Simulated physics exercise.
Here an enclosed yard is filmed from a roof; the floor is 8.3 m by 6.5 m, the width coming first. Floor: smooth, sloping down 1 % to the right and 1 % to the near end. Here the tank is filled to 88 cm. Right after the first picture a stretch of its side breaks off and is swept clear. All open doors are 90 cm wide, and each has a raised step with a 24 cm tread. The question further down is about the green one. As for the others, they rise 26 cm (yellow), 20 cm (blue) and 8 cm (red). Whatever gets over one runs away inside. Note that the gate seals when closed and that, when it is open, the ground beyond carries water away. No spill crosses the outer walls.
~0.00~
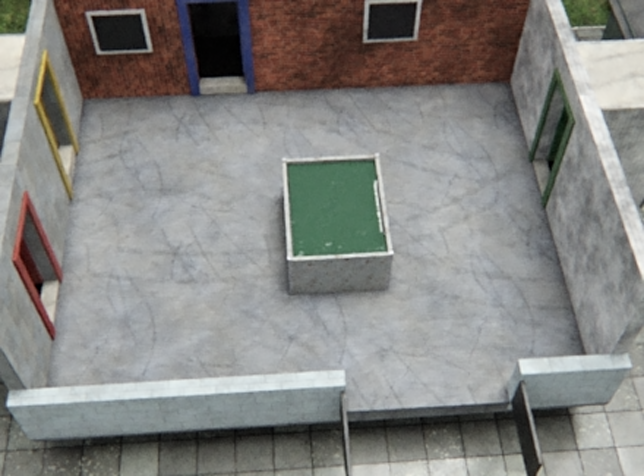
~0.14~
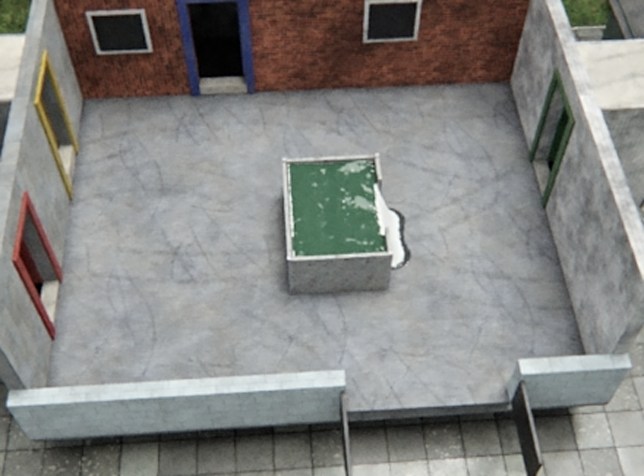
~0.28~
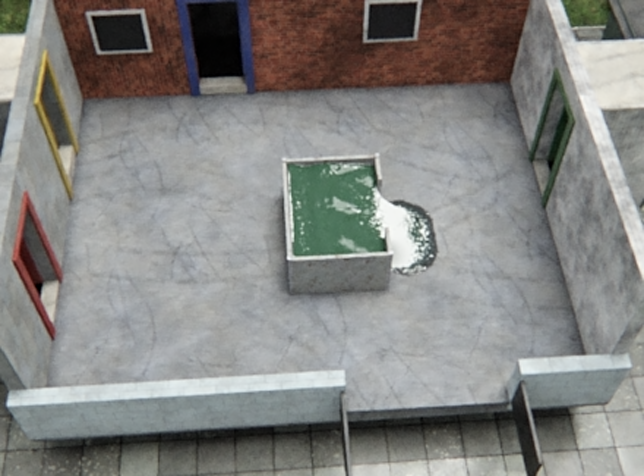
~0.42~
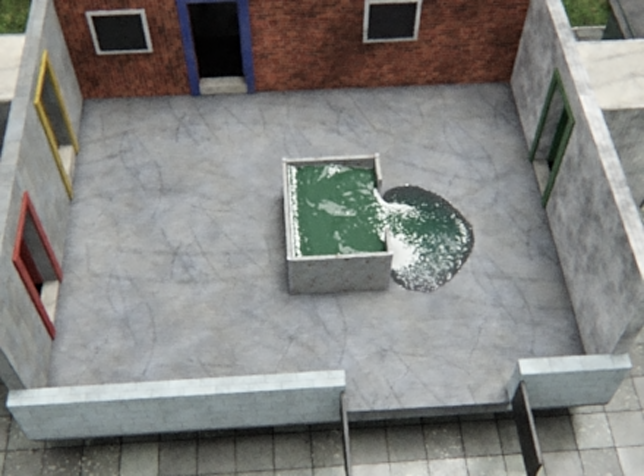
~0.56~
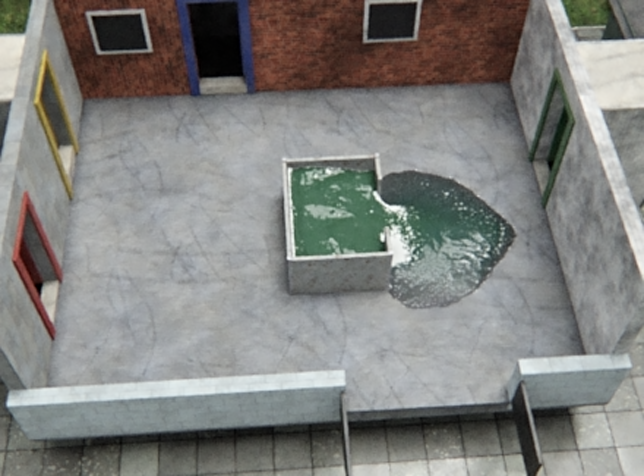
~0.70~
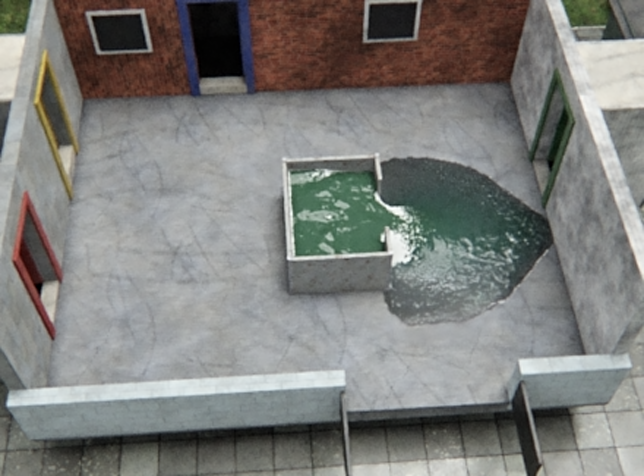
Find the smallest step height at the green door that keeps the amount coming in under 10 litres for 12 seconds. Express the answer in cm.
The smallest height is roughly 28 cm.
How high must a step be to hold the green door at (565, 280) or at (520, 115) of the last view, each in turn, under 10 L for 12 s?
About 30 cm, then about 14.5 cm.
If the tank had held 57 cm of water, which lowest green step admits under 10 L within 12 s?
17 cm.
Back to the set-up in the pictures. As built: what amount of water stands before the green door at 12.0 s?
5.5 cm.
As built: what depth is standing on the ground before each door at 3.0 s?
Yellow door 0 cm, blue door 0 cm, red door 0 cm, green door 18 cm.
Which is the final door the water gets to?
The answer is the yellow door.
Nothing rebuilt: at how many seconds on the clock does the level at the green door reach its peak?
Near 2.0 s.
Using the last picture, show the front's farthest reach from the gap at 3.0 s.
Lab note: Front tip approx. at (510, 82).
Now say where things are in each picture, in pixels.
Still water, 88 cm deep, in the tank at (335, 208); the green door at (550, 144) is dry, in the first picture.
The gap is at (379, 225), the front 0.4 m out at (403, 260); the back of the tank holds 88 cm, in the second picture.
The gap is at (379, 227), the front 0.9 m out at (432, 247); the back of the tank holds 82 cm, in the third picture.
Water pours out at (379, 228) and has run 1.6 m, to (470, 240); about 10 cm deep outside, 75 cm at the back, in the fourth picture.
Water pours out at (379, 228) and has run 2.3 m, to (510, 232); about 7 cm deep outside, 74 cm at the back, in the fifth picture.
Water pours out at (379, 228) and has run 3.0 m, to (552, 233); about 5 cm deep outside, 70 cm at the back; 0.7 m in a straight line remain to the green door at (550, 144), in the sixth picture.
After 1.4 s water covers 25 % of the floor, deepest (42 cm) near (385, 238); 16 cm at the green door, 37 litres in over its 8 cm step.
After 3.0 s water covers 30 % of the floor, deepest (32 cm) near (594, 382); 18 cm at the green door, 191 litres in over its 8 cm step.
After 12.0 s water covers 90 % of the floor, deepest (10 cm) near (594, 382); 6 cm at the green door, 270 litres in over its 8 cm step.
At the green door as built, the water arrived by 0.9 s and peaked near 24 cm at 2.0 s.
Run again over the same 12 s with other heights there, 24 litres in over 24.5 cm, 1 litre over 33 cm. The limit of 10 litres is kept from about 28 cm up.
